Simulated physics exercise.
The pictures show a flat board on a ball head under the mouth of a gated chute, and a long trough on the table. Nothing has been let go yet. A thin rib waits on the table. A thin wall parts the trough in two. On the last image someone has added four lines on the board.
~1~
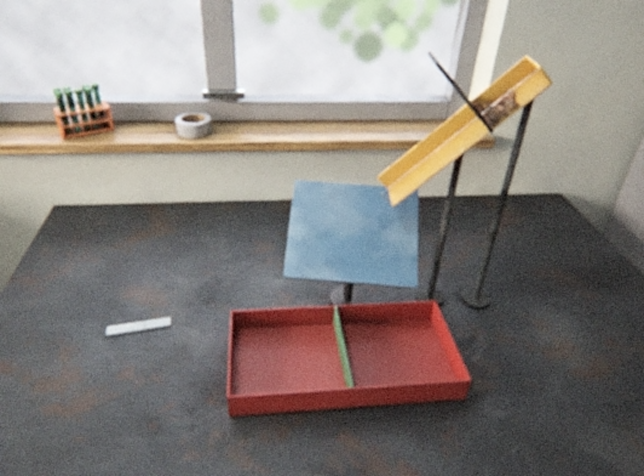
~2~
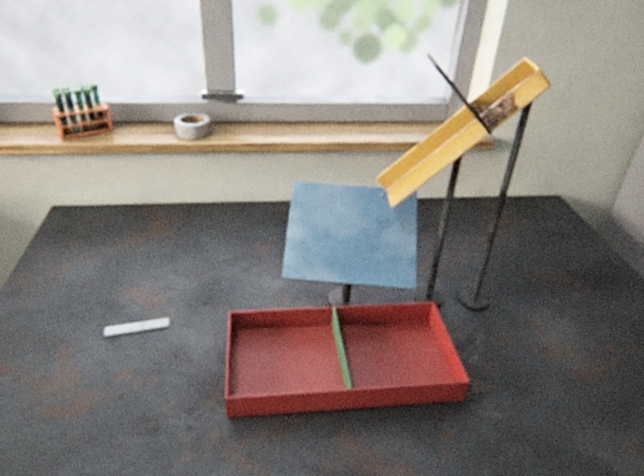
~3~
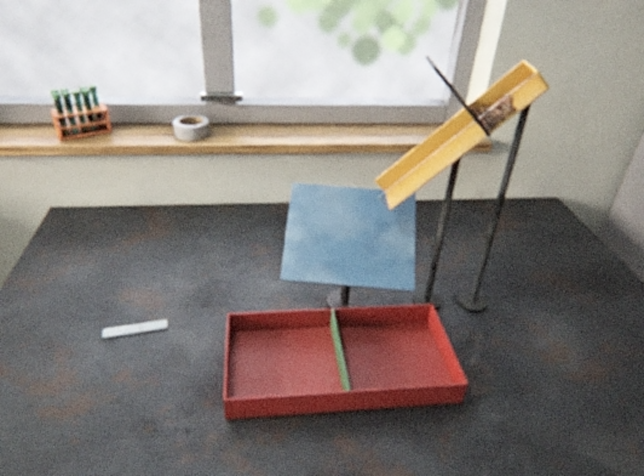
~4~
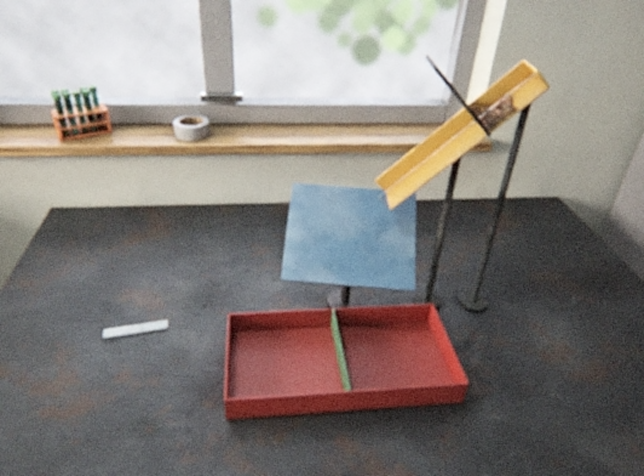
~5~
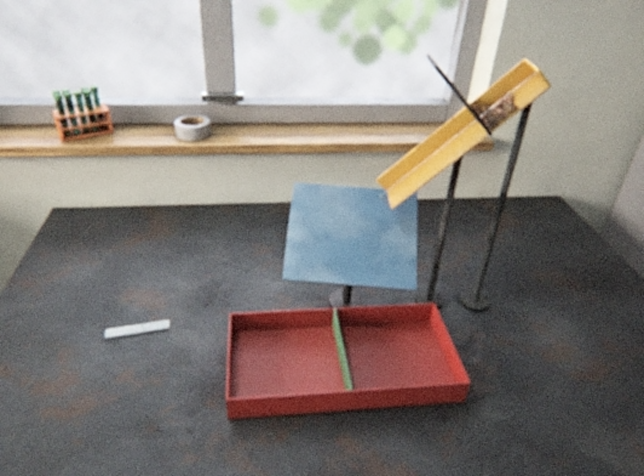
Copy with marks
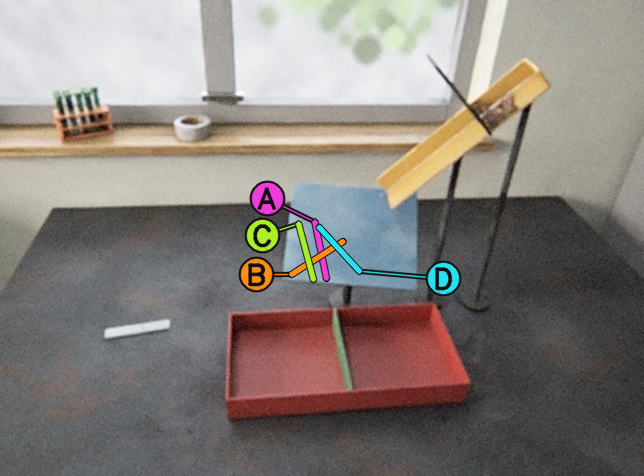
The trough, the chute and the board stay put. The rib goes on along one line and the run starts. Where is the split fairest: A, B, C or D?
A works best here.
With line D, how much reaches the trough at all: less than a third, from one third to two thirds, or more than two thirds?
It is more than two thirds.
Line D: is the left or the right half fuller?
The right half.
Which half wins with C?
More lands on the left.
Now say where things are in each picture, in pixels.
Load behind the gate near (490, 107), cereal balls; lip of the chute near (391, 198), sloping fairly steeply, in the first frame.
Middle of the board near (352, 232), tilted fairly steeply; middle of its low edge near (349, 283); of its high edge near (355, 185), in the second frame.
Front corners of the trough near (224, 400) and (467, 383); front end of its middle wall near (349, 391), in the third frame.
Middle of the load near (488, 110); lip near (389, 201), in the fourth frame.
Middle of the load near (489, 109); lip near (390, 200), in the fifth frame.
On the marked copy, line A from (314, 221) to (326, 278); line B from (343, 241) to (291, 274); line C from (298, 223) to (313, 279); line D from (319, 227) to (359, 271).
For line A, of what is caught, close to two thirds in the left half, close to a third in the right.
For line B, of what is caught, the bulk in the left half, a small share in the right.
For line C, of what is caught, the bulk in the left half, a small share in the right.
For line D, of what is caught, a small share in the left half, all but a few in the right.
